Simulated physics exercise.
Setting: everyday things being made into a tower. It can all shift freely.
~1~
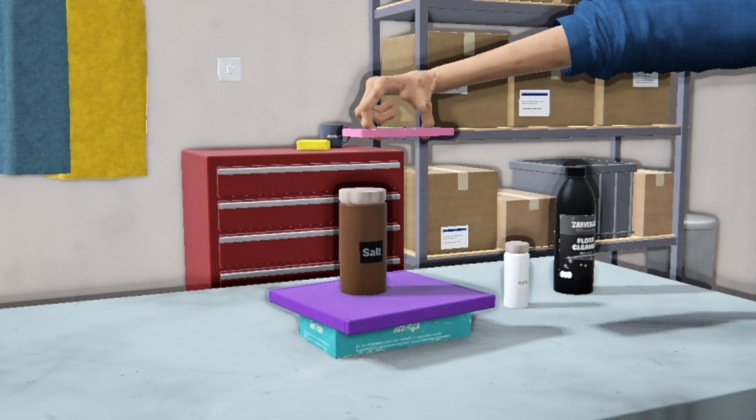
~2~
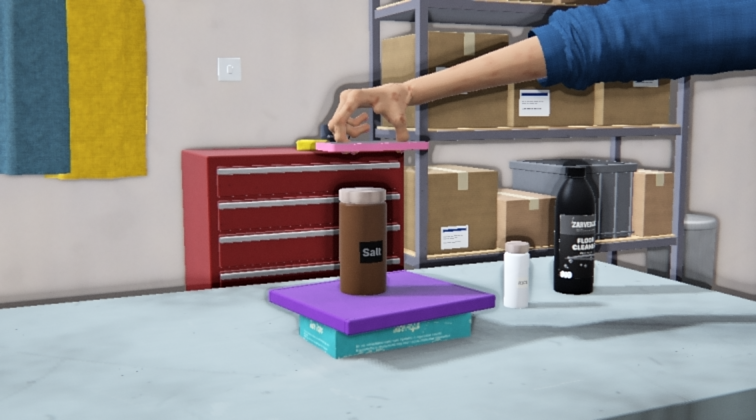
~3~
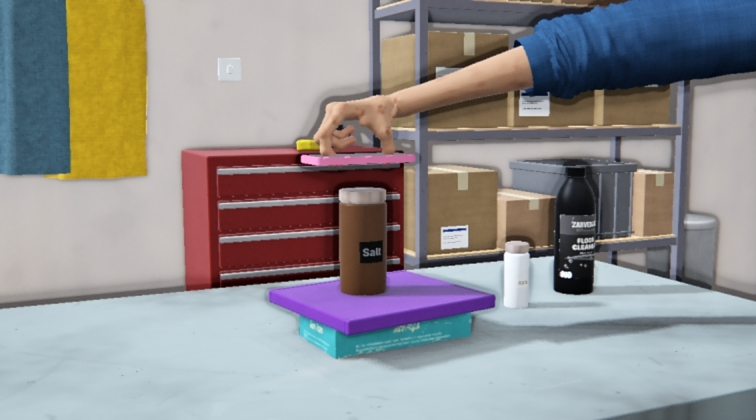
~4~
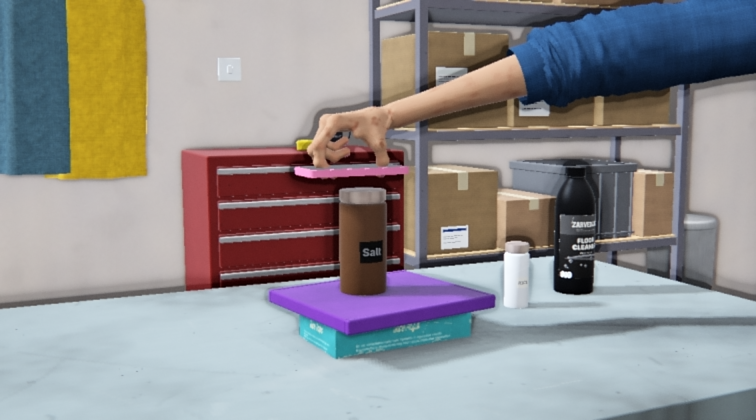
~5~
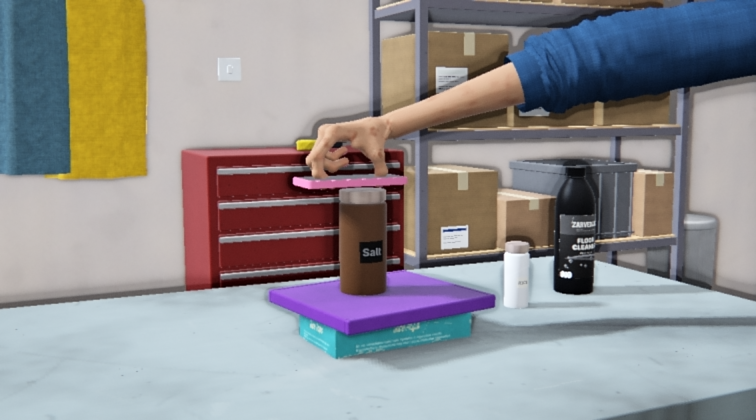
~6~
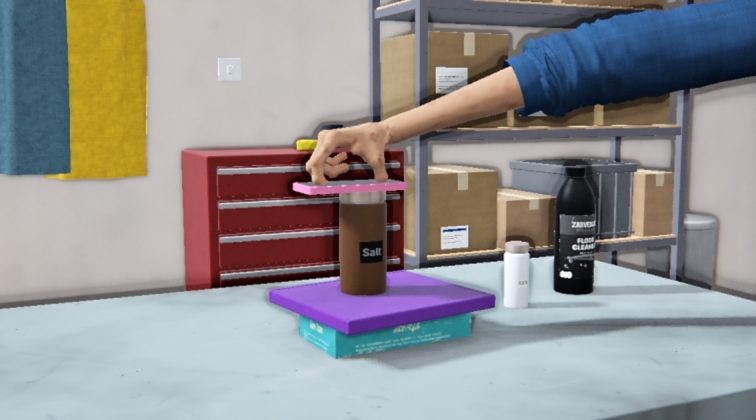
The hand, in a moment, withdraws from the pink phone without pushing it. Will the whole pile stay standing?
Yes - most likely the pile will stay as built.
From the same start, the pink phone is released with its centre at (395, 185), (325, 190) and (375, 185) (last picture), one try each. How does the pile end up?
Lab note - case 1: Collapse; case 2: Collapse; case 3: No collapse.
Then, 0.20 s on from there, no change.
Then, 0.60 s on from there, pink phone resting near (350, 187).
In the end, all 6 unmoved. At the end, from the last picture's camera, pink phone near (350, 187). The pile holds.
